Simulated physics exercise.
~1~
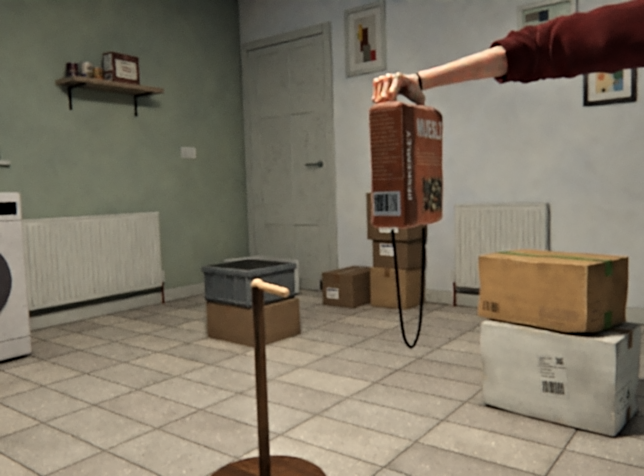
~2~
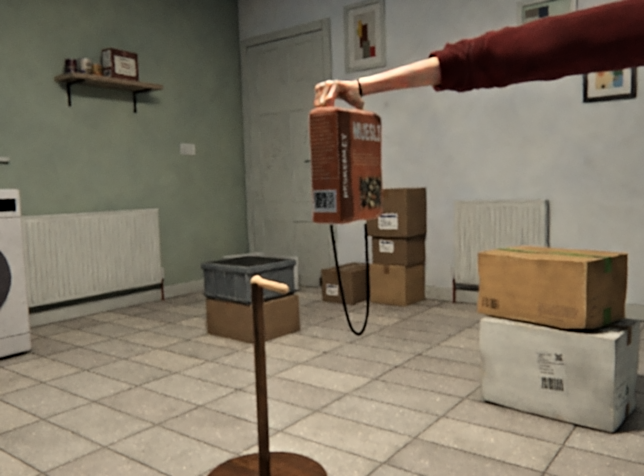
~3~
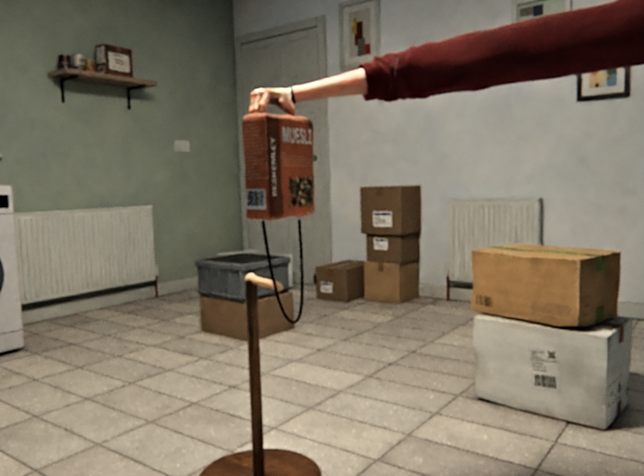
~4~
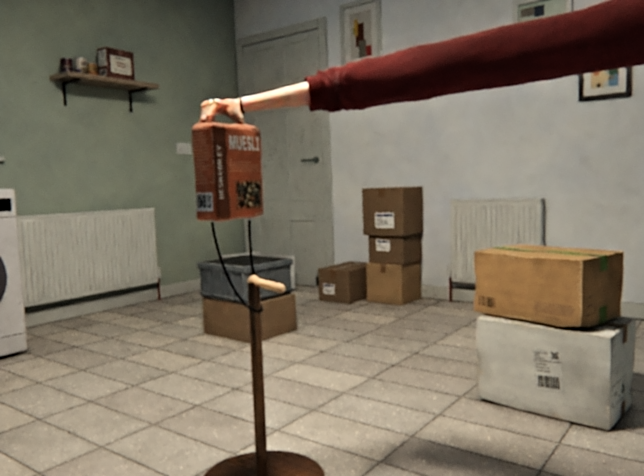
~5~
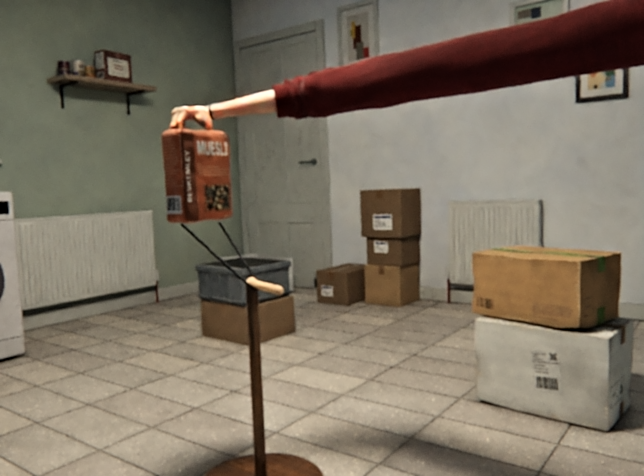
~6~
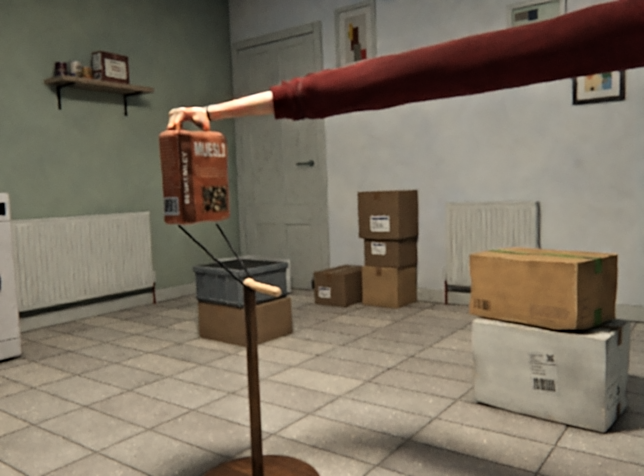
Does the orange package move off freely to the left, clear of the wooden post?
No, its dark hanging loop catches on the post and pulls tight, and the hand stops just past it with the package still held upright.
